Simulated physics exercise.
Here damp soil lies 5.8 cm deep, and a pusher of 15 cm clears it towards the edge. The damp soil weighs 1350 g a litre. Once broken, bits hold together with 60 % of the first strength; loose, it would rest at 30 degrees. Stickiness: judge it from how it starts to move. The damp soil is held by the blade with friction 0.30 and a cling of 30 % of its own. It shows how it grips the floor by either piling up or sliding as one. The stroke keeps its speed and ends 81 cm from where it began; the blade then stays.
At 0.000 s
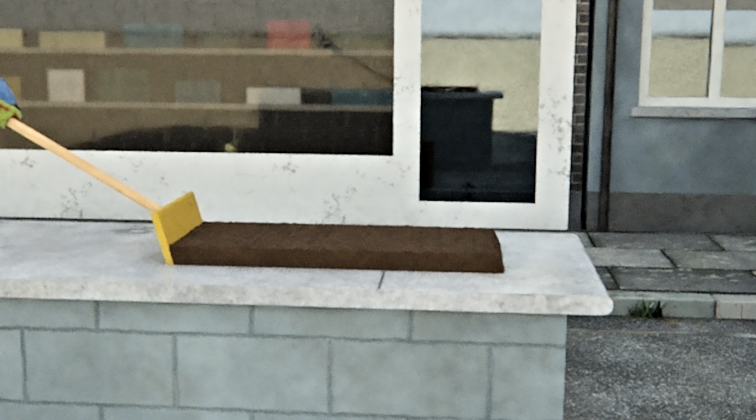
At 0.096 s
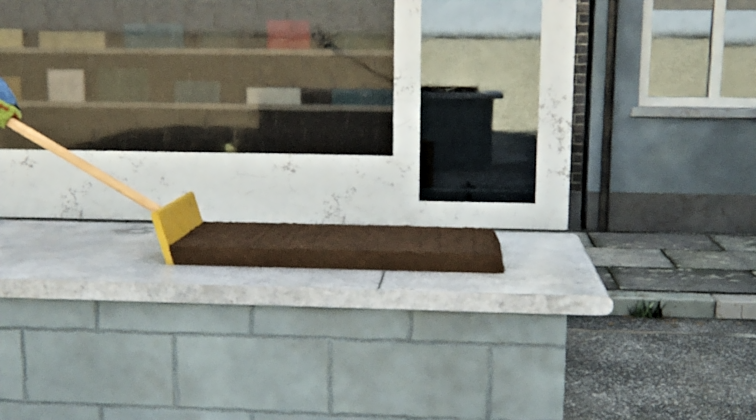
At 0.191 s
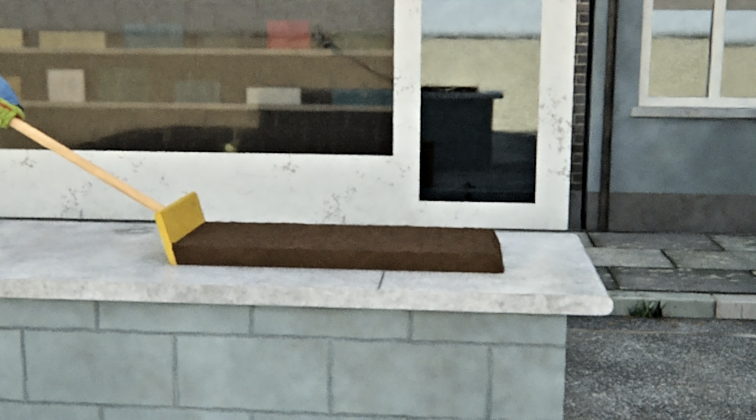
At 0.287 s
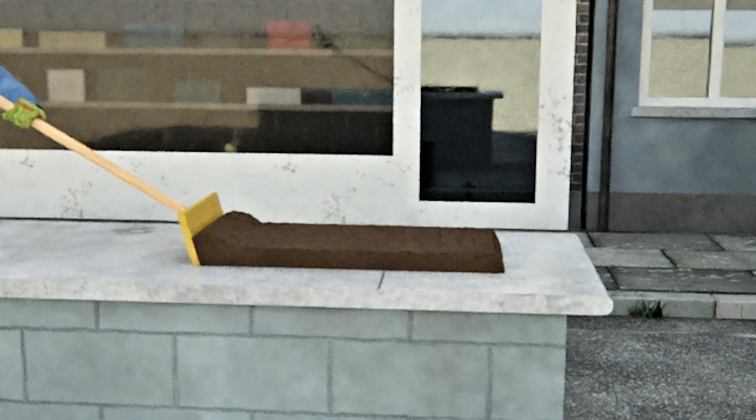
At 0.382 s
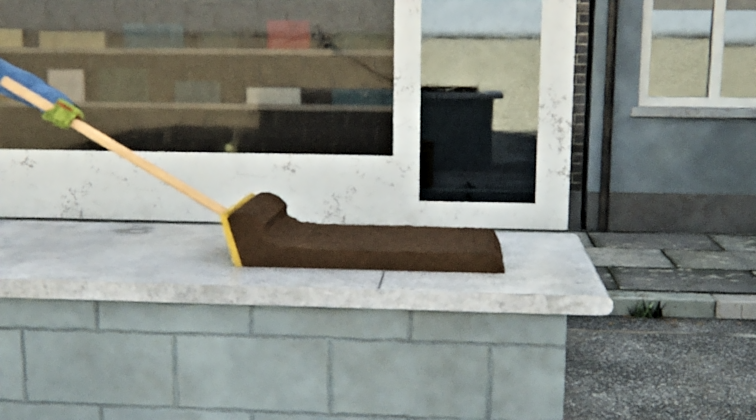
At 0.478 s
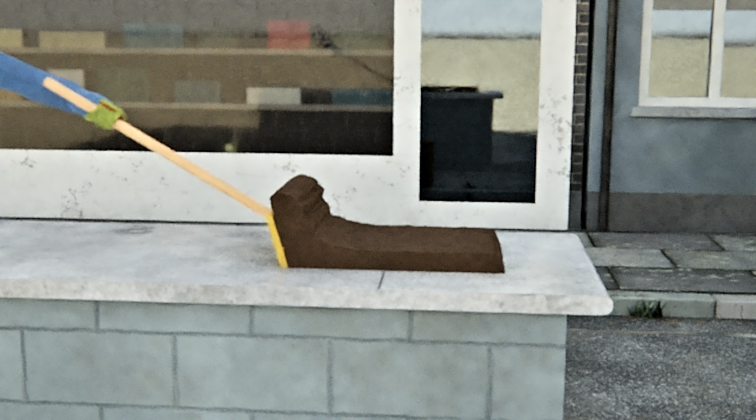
On a pale stone ledge outside a window, a gloved hand pushing a yellow blade rightward, heaping dark soil against it.
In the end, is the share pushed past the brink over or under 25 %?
I'd say it lands beneath the 25 % mark.
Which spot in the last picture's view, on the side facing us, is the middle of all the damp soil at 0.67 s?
Position: About (421, 242).
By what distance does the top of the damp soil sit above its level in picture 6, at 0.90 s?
The difference comes to roughly 6 cm.
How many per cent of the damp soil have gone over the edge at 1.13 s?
About 7 %.
After 0.67 s, 0 % has gone over the edge.
After 0.90 s, 0 % has gone over the edge.
After 1.13 s, 7 % has gone over the edge.
After 1.36 s, 7 % has gone over the edge.
After 2.28 s, at the end, 7 % has gone over the edge.
